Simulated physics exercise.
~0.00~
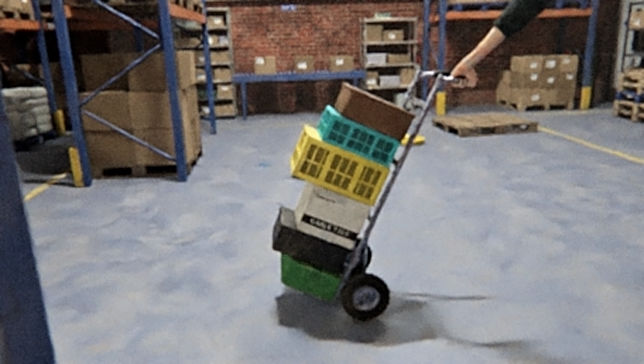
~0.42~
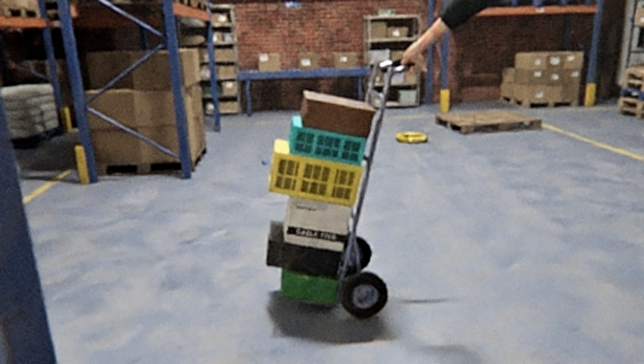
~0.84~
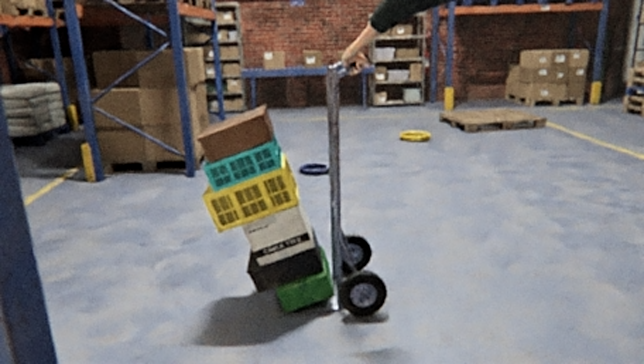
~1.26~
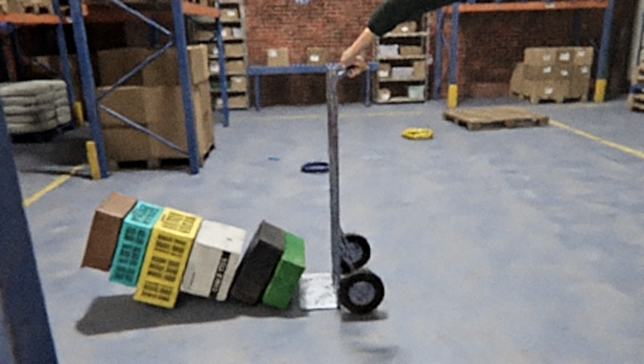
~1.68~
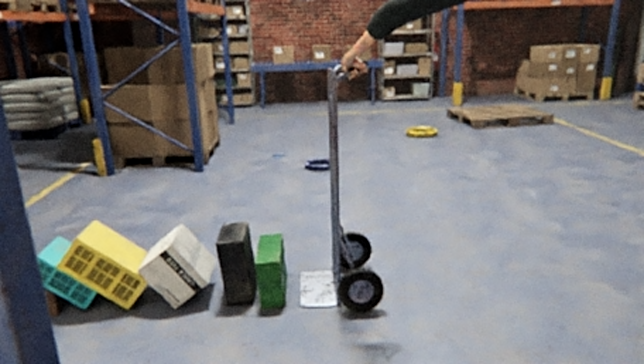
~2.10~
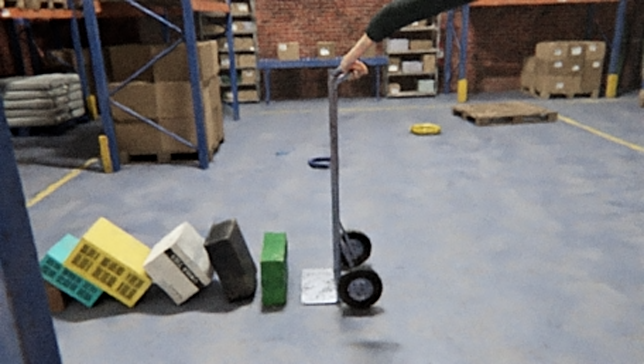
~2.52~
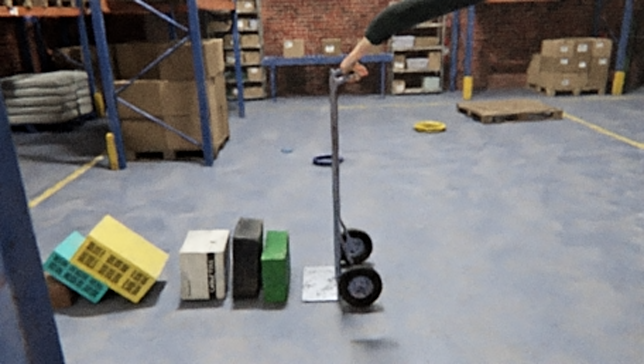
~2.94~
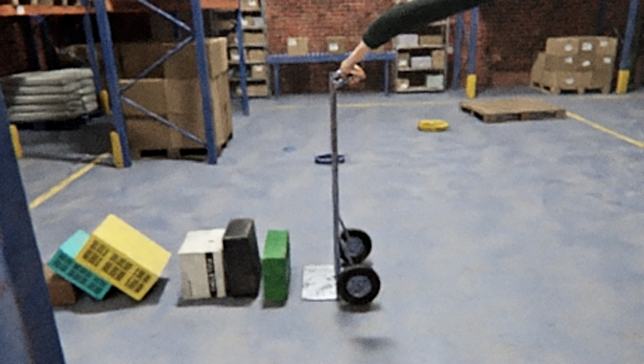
Hand truck swinging upright in a warehouse under a person's hand, its stacked boxes and crates toppling left across the floor.
